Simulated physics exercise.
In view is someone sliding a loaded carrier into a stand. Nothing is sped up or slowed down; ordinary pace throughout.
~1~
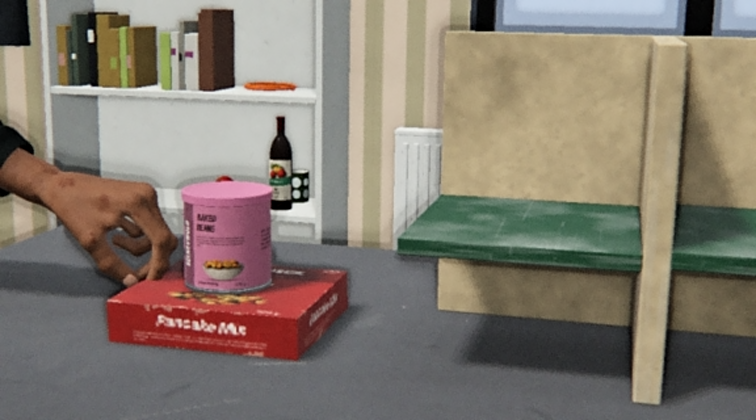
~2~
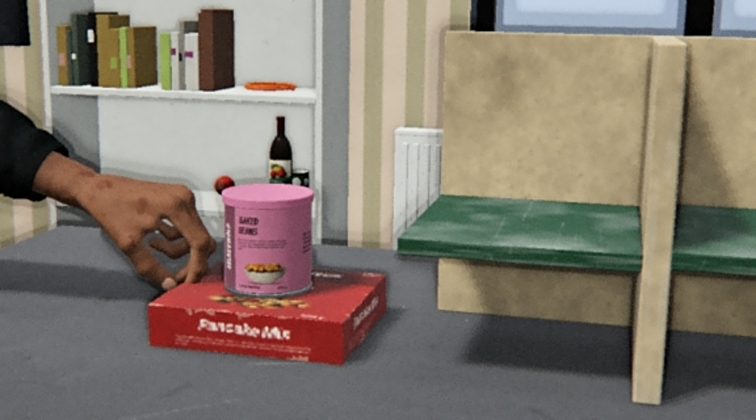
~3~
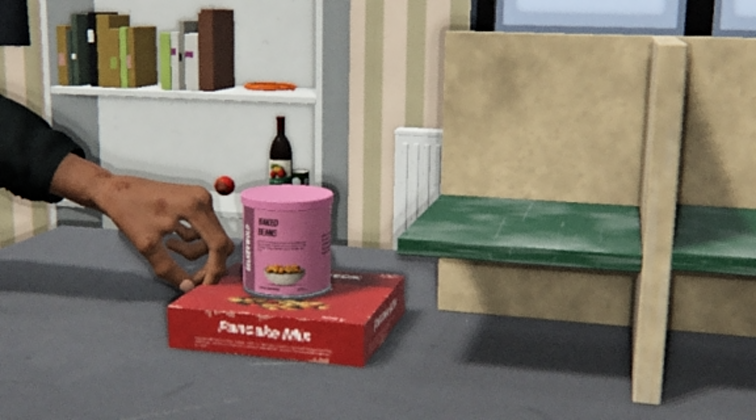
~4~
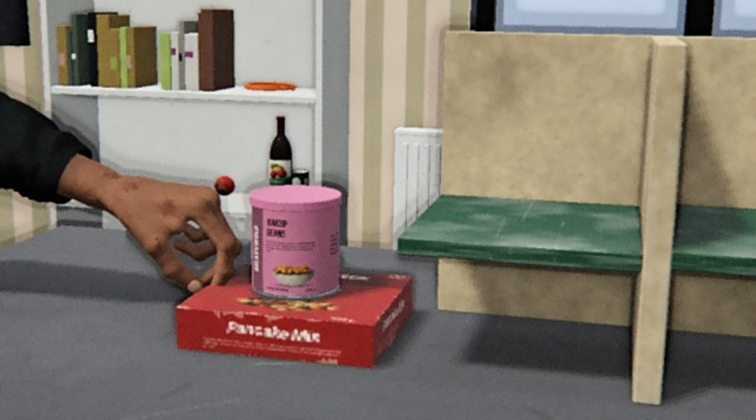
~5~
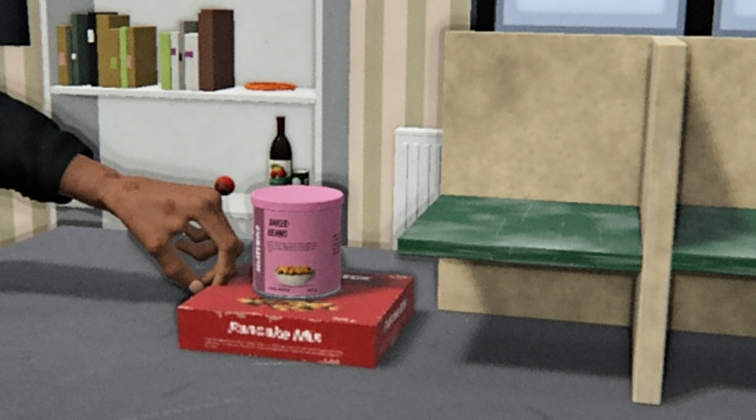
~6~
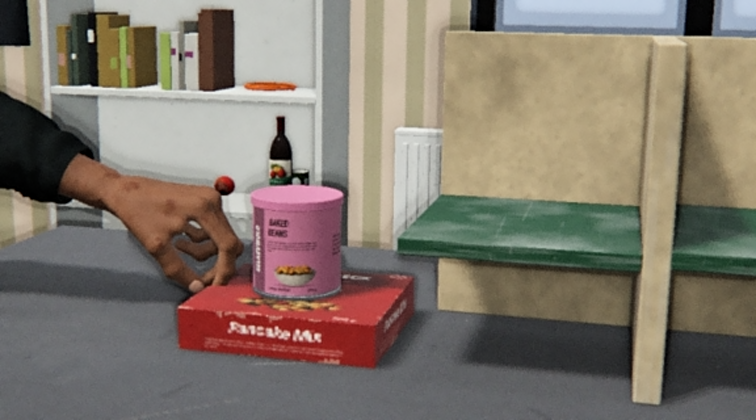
A hand reaches in from the left over a grey surface in a room seen from the front and slightly above, with striped wallpaper behind. It holds a red pancake mix packet carrying a pink pot, with a white shelf of books and a dark bottle behind and a beige, green-seated bench at right. The hand slides both rightward, slowing until they barely move, while the view stays still.
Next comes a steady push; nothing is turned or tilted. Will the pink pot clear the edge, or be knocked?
Outcome: The pink pot is knocked back.
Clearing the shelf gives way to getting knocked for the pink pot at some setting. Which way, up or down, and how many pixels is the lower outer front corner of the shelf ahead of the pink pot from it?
About 32 pixels up.
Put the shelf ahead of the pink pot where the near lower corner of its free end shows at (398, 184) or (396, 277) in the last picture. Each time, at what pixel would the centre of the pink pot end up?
First setting: About (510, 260); second: About (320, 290).
Then, 2.10 s past the last view, pink pot leaning 20° off how it started near (378, 246).
Finally, the pink pot strikes the shelf, near (323, 290).
